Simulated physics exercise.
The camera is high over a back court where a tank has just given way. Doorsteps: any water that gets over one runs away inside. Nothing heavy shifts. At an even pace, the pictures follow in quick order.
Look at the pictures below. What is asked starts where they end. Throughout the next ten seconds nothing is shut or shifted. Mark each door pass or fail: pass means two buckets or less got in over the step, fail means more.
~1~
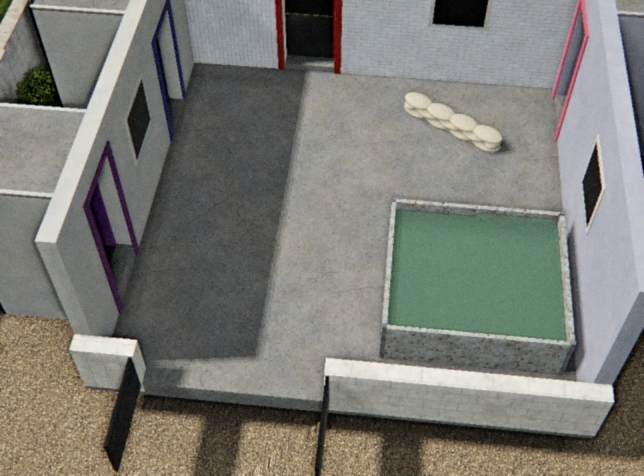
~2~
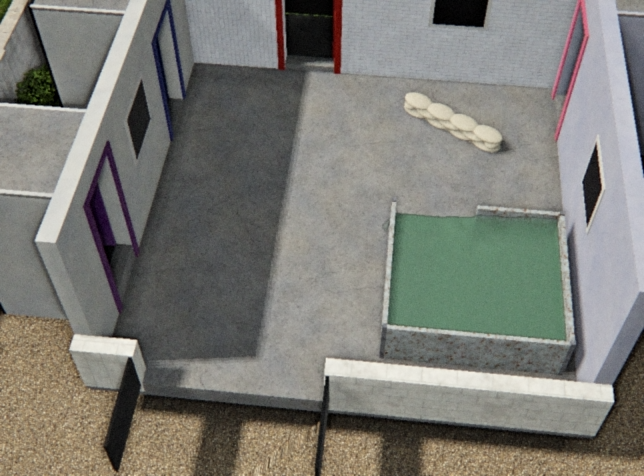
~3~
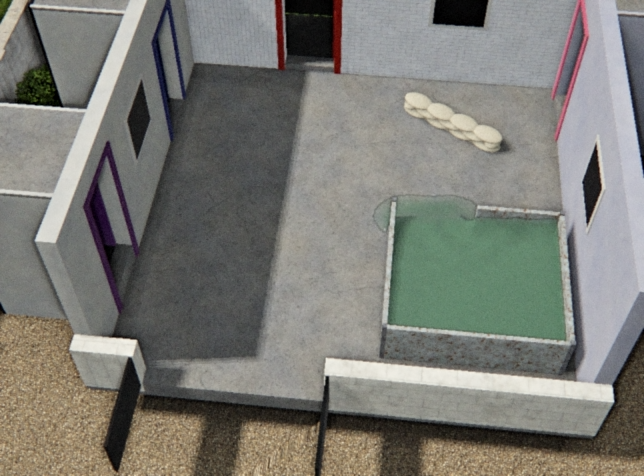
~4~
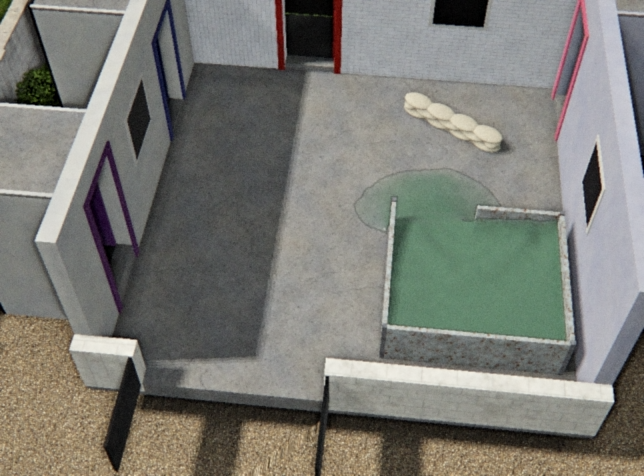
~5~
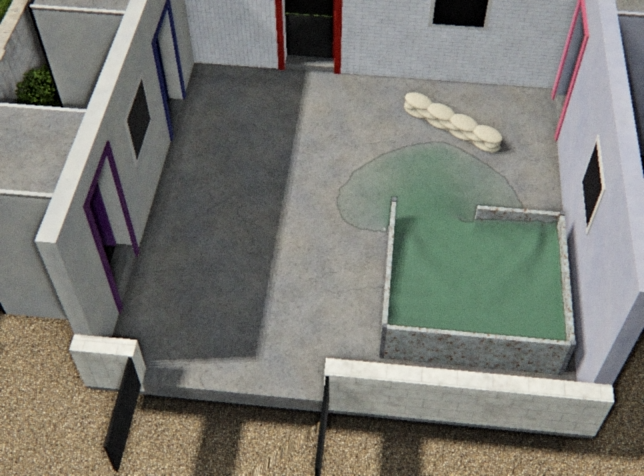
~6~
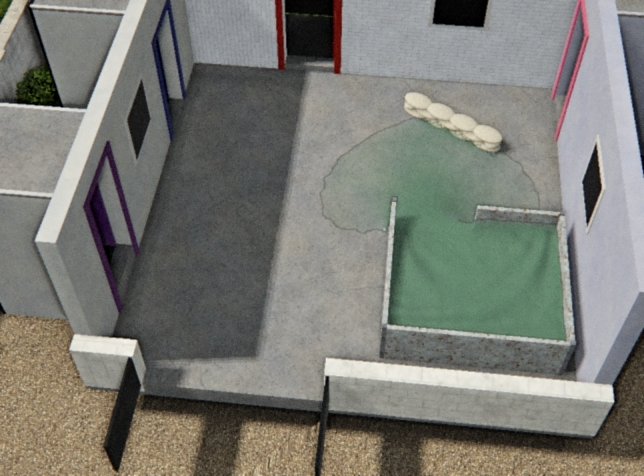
Pink door - pass, blue door - fail, purple door - pass, red door - fail.
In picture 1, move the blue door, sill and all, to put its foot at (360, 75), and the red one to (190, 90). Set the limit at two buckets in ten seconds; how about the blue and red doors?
Finding - blue door breaks the limit, red door breaks the limit.
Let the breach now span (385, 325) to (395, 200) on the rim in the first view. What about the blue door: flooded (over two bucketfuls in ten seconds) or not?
With the breach moved, the blue one crosses the threshold.
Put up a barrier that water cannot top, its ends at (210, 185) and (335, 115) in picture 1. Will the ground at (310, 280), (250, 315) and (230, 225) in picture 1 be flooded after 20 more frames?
Taking the three spots in turn, they are unwetted, unwetted and inundated.
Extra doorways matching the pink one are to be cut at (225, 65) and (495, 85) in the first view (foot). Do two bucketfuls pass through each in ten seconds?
Door one beats the threshold, door two misses the threshold.
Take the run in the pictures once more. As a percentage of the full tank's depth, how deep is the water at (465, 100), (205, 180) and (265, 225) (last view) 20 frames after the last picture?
Approx. values, in order: 6 %, 0 %, 0 %.
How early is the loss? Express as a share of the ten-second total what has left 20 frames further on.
My figure: 10 percent.
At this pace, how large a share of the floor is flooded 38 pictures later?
My estimate is roughly 85 percent.
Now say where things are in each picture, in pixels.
The first frame shows still water in the water tank at (477, 271).
In the second frame, water pours out on the water tank's far side and has run to a hidden place.
In the third frame, the front is at (384, 207), out from the gap on the water tank's far side.
In the fourth frame, the front is at (453, 174), out from the gap on the water tank's far side.
In the fifth frame, the front is at (446, 147), out from the gap on the water tank's far side.
In the sixth frame, water pours out on the water tank's far side and has run to (415, 122).
A moment on, water covers 30 % of the floor; the pink door wet at the sill, nothing in, the blue door not reached, the purple door not reached, the red door not reached.
Next, water covers 45 % of the floor; the pink door wet at the sill, nothing in, the blue door not reached, the purple door not reached, the red door under two buckets in.
Then, water covers 50 % of the floor; the pink door wet at the sill, nothing in, the blue door under two buckets in, the purple door not reached, the red door over two buckets in.
Later, water covers 85 % of the floor; the pink door wet at the sill, nothing in, the blue door far over two buckets in, the purple door wet at the sill, nothing in, the red door far over two buckets in.
In the end, water covers 95 % of the floor; the pink door wet at the sill, nothing in, the blue door far over two buckets in, the purple door wet at the sill, nothing in, the red door far over two buckets in.
